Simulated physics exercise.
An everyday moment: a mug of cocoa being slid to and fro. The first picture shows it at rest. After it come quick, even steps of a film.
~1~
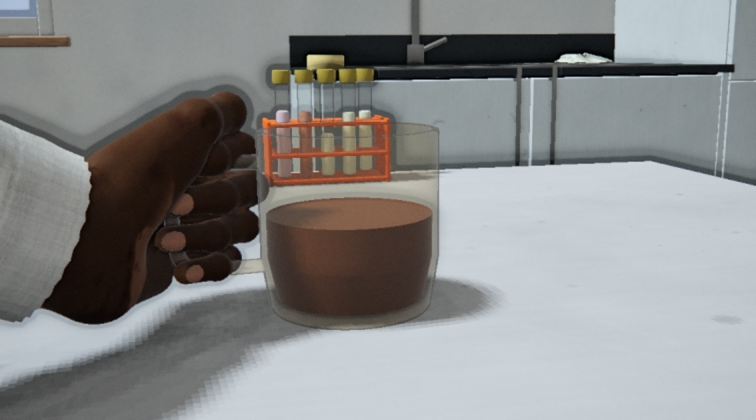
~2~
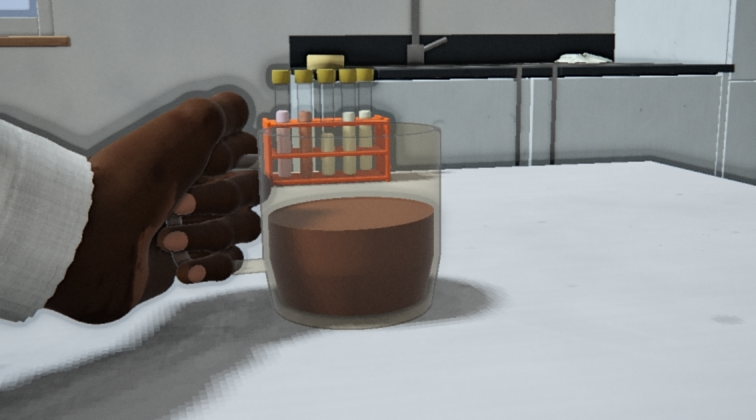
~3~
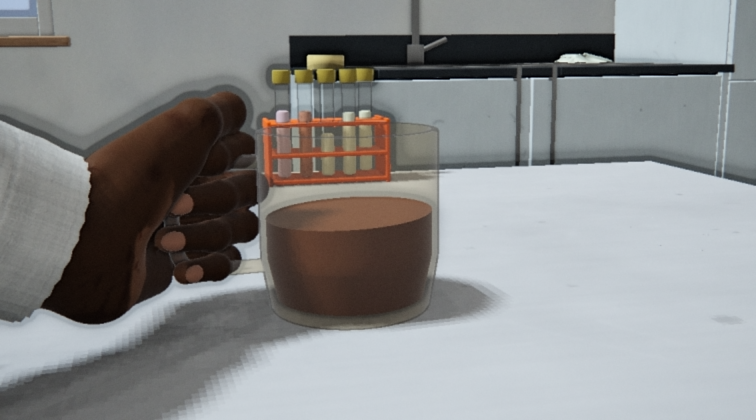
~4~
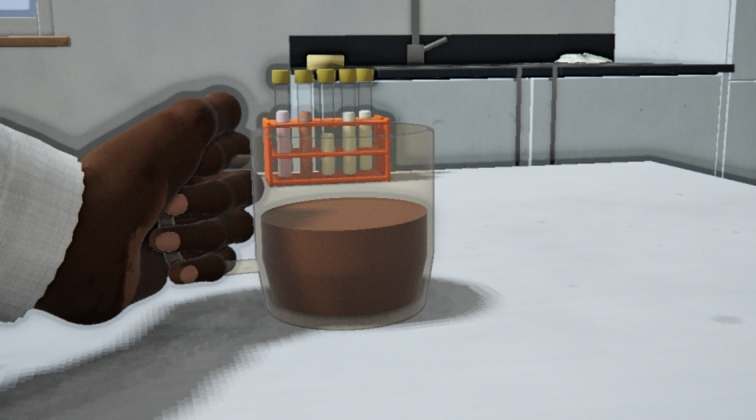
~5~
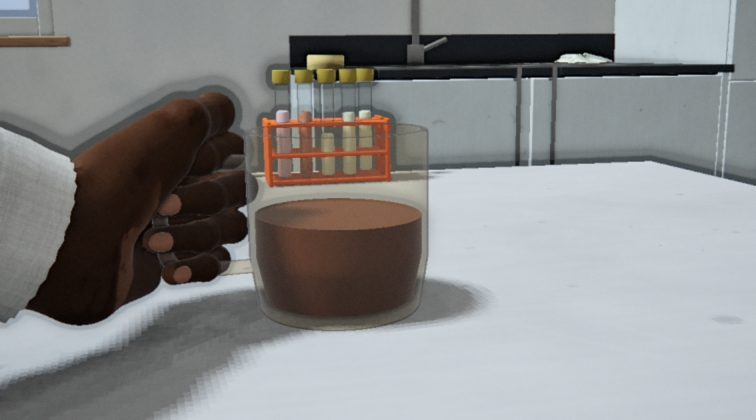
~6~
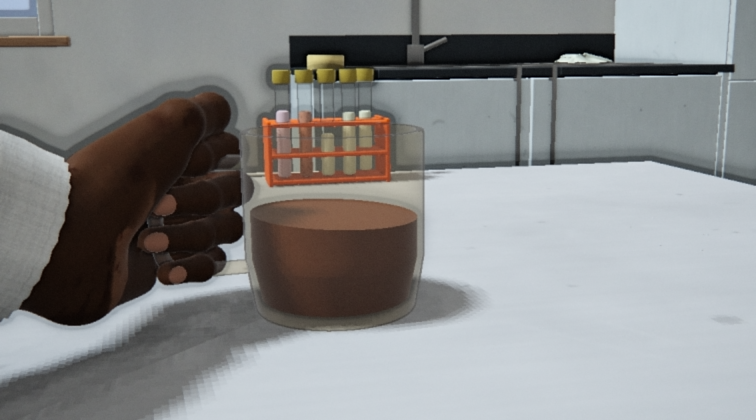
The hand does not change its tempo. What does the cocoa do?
The mug holds.
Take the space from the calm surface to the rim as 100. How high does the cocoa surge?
Roughly 10 per cent.
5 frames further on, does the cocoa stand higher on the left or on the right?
Higher on the right-hand side.
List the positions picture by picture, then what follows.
In the first picture, mug (349, 212) about half full; at rest.
In the second picture, mug about half full, surface at (351, 214); surface about level.
In the third picture, mug (349, 212) about half full; surface about level.
In the fourth picture, mug about half full, surface at (343, 214); surface about level.
In the fifth picture, mug (339, 213) about half full; surface about level.
In the sixth picture, mug about half full, surface at (333, 215); surface about level.
Shortly, the highest wave so far stays far below the rim.
At the finish, the highest wave so far stays far below the rim; nothing has left it.
